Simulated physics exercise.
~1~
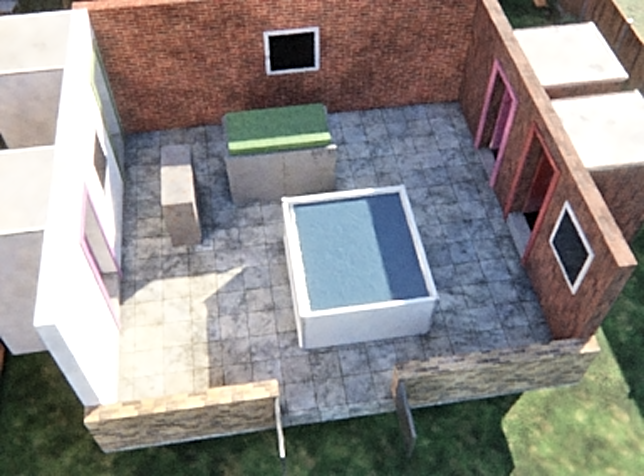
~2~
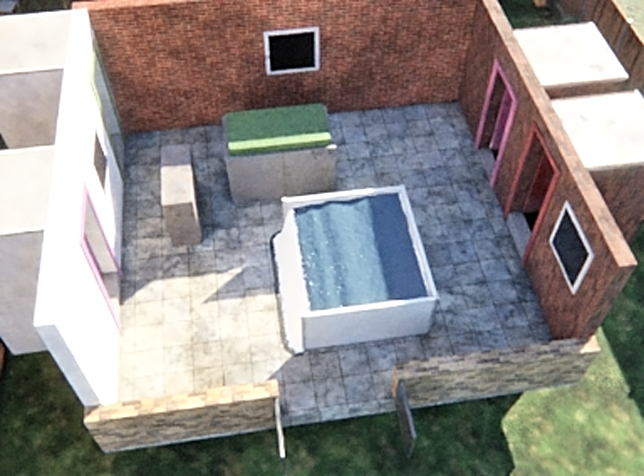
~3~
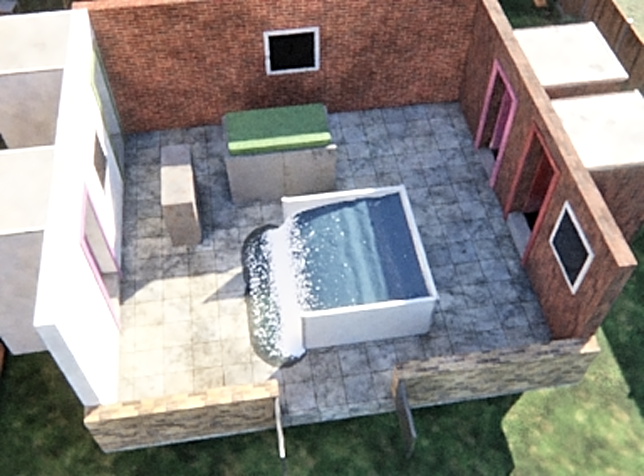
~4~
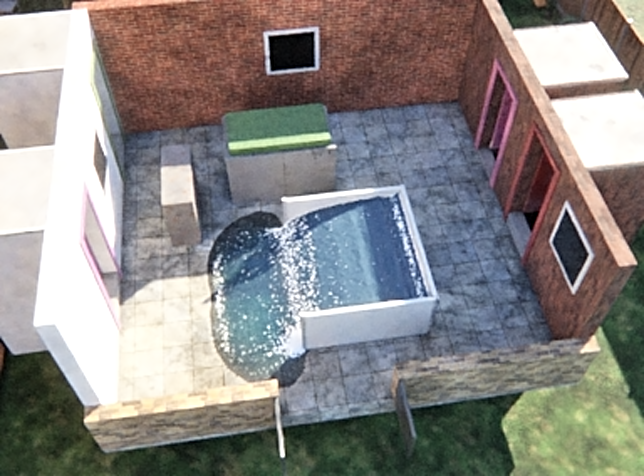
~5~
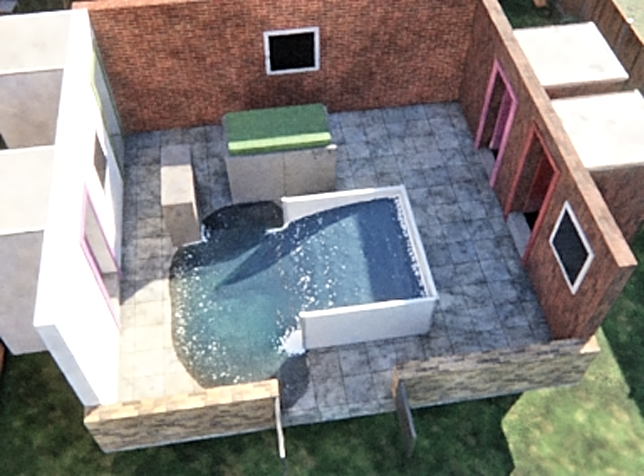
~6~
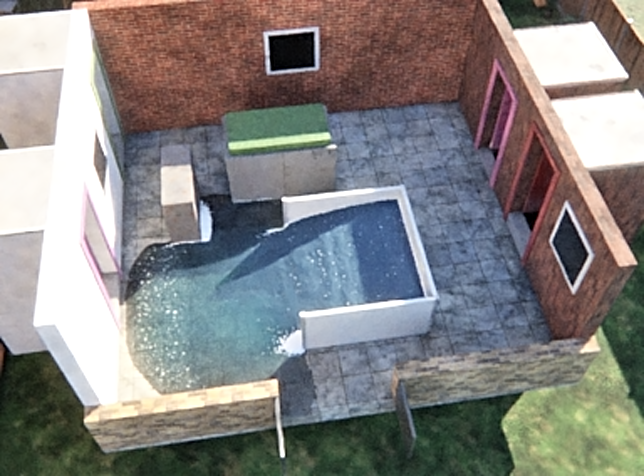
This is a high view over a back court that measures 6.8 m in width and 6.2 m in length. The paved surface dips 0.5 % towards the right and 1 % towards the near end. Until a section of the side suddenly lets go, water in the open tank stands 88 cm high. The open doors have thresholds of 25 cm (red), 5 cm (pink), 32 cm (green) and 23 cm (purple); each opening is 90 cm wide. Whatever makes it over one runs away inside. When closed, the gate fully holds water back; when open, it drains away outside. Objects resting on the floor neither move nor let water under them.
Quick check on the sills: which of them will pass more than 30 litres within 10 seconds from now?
In the end at the red door the amount will stay short of the limit; at the pink door the amount will climb above the limit; at the green door the amount will stay short of the limit; at the purple door the amount will climb above the limit.
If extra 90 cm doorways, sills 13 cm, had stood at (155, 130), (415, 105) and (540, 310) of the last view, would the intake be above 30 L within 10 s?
So, in the order given, it's beyond the mark, then shy of the mark, then shy of the mark.
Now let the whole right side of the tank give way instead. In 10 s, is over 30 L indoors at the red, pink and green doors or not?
Then red exceeds it, pink exceeds it, green does not exceed it.
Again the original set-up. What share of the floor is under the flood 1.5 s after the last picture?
Close to 45 in a hundred.
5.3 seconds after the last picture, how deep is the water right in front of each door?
Depths in cm: Red 1, pink 3, green 13, purple 10.
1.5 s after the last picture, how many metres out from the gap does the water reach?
Distance: Approx. 5.0 m.
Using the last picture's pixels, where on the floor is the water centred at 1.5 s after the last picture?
Centre: Approx. (230, 294) px.
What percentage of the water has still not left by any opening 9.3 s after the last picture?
About 80 per cent.
Then, 0.7 s after the last picture water covers 35 % of the floor and is deepest (58 cm) near (117, 425); red door not reached, pink door not reached, green door not reached, purple door 51 cm at the sill, 99 L in.
Then, 1.5 s after the last picture water covers 45 % of the floor and is deepest (50 cm) near (117, 413); red door not reached, pink door not reached, green door 4 cm at the sill, 0 L in, purple door 42 cm at the sill, 228 L in.
Then, 2.8 s after the last picture water covers 55 % of the floor and is deepest (30 cm) near (196, 265); red door not reached, pink door not reached, green door 13 cm at the sill, 0 L in, purple door 23 cm at the sill, 302 L in.
Then, 5.3 s after the last picture water covers 85 % of the floor and is deepest (18 cm) near (143, 215); red door 1 cm at the sill, 0 L in, pink door 3 cm at the sill, 0 L in, green door 13 cm at the sill, 0 L in, purple door 10 cm at the sill, 305 L in.
Then, 9.3 s after the last picture water covers 95 % of the floor and is deepest (16 cm) near (167, 418); red door 8 cm at the sill, 0 L in, pink door 9 cm at the sill, 63 L in, green door 6 cm at the sill, 0 L in, purple door 10 cm at the sill, 305 L in.
